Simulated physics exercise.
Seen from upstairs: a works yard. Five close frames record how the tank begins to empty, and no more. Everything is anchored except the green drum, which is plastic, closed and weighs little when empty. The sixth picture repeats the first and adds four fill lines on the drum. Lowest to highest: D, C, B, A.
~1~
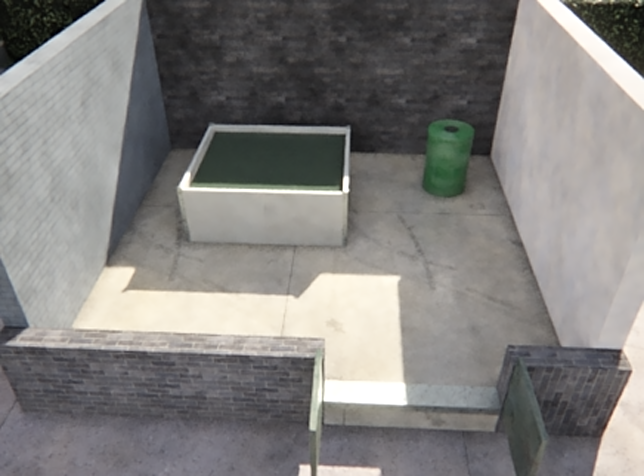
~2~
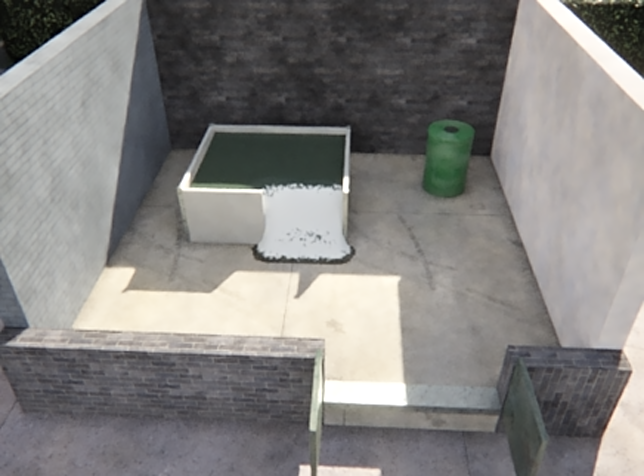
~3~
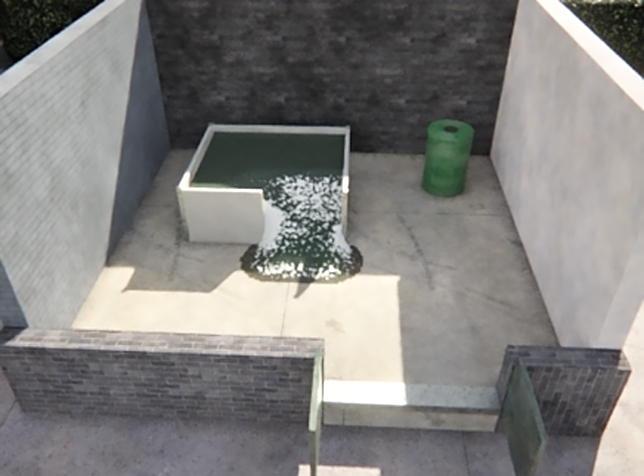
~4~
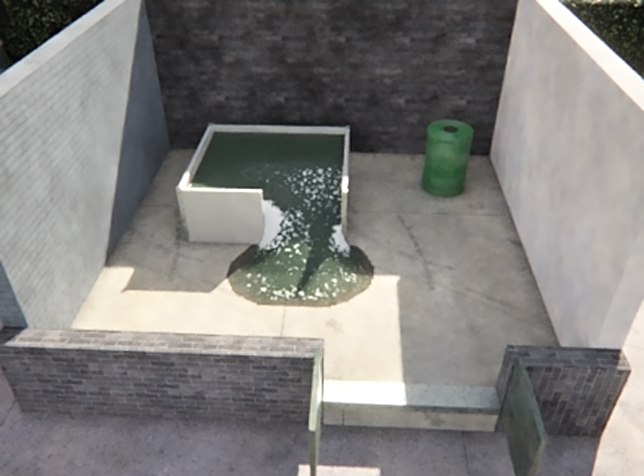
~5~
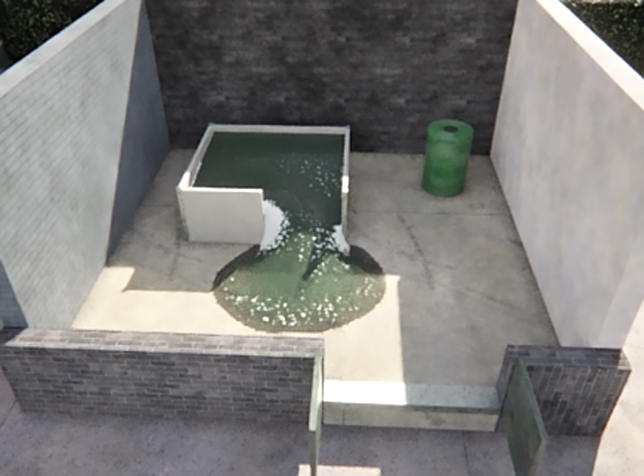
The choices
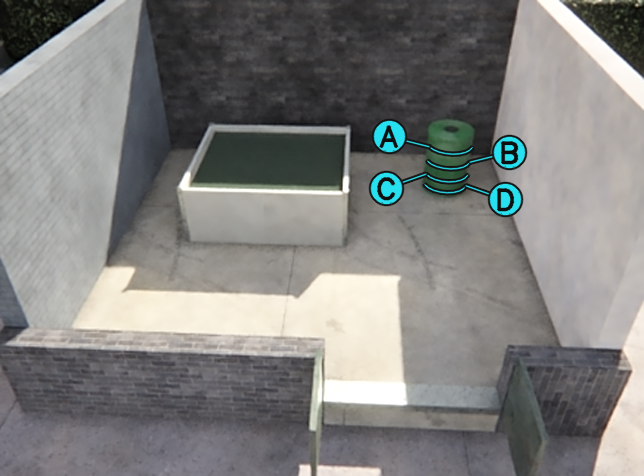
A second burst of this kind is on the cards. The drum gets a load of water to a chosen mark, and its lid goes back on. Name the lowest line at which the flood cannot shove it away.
It is D.
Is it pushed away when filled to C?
No, not at all.
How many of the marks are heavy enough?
All four.
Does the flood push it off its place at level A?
No, that is safe.
On the marked copy, A at (452, 154); B at (450, 168); C at (448, 181); D at (447, 192); from the bottom up D, C, B, A.
For level A, it does not move.
For level B, it does not move.
For level C, it does not move.
For level D, it does not move.
